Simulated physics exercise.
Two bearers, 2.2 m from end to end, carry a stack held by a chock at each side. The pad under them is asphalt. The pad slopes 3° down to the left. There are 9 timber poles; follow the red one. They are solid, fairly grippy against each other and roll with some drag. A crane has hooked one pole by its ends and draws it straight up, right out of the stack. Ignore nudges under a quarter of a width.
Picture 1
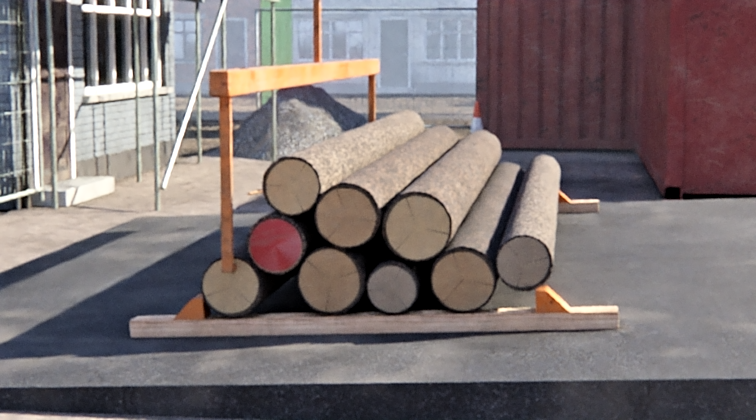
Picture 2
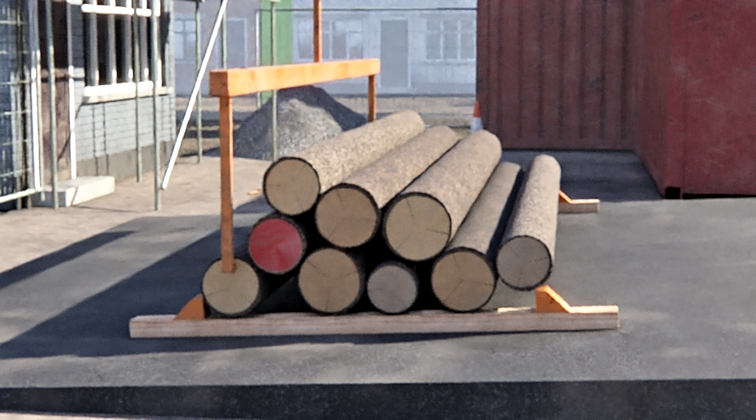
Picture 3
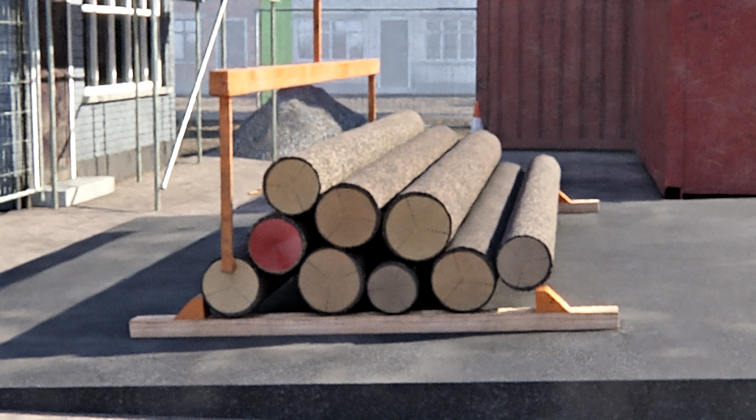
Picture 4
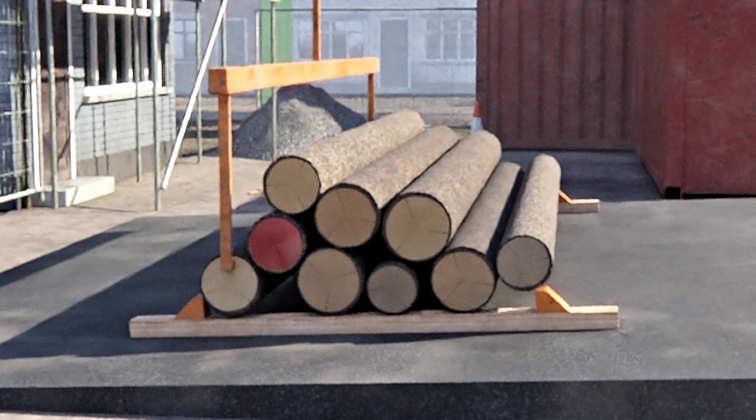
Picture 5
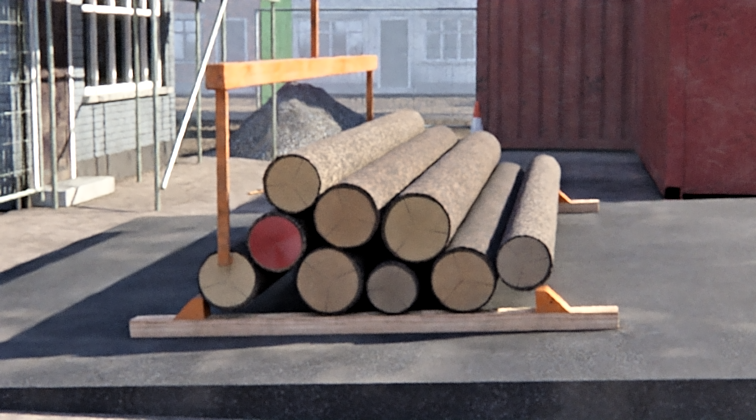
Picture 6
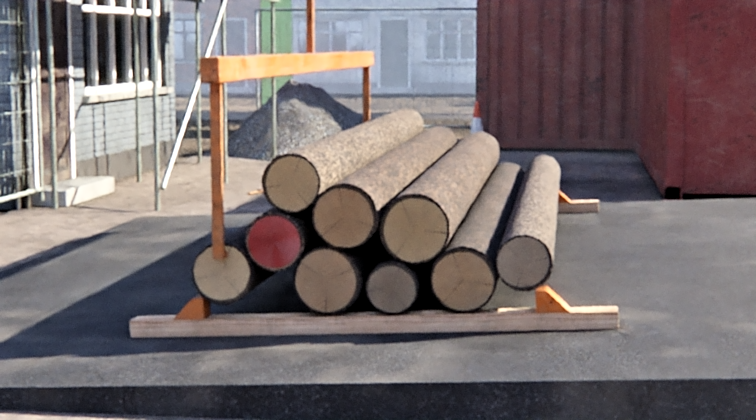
In this clip, a stack of nine timber poles, one with a red end, sits on bearers on dark ground while an orange lifting frame raises the bottom-left pole slightly, and the others barely move.
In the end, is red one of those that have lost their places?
Red moves out of place.
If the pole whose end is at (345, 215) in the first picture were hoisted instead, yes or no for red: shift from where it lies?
Then red no.
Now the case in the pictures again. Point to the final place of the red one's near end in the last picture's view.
Near (231, 288).
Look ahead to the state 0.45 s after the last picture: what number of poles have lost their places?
By then 2.
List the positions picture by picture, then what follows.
Red (275, 245); hooked one at (232, 287); the pad slopes 3° down to the left; 5 of the 9 form the bottom row, in the first frame.
Red (275, 245); hooked one at (232, 287), in the second frame.
Red (275, 245); hooked one at (232, 287), in the third frame.
Red (276, 244); hooked one at (231, 284), up 1 cm, in the fourth frame.
Red (275, 243); hooked one at (228, 280), up 3 cm, in the fifth frame.
Red (274, 242); hooked one at (223, 274), up 6 cm, in the sixth frame.
Another 0.3 s on from the last picture, red is 8 cm further left and 6 cm lower; 2 out of place.
Another 0.3 s on from the last picture, red is 12 cm further left and 20 cm lower; 2 out of place.
Another 0.5 s on from the last picture, red is 15 cm further left and 20 cm lower; 2 out of place.
Another 0.5 s on from the last picture, still the same for red; 3 out of place.
In the end (1.5 s after the last picture), red is 21 cm further left and 20 cm lower; 4 out of place.
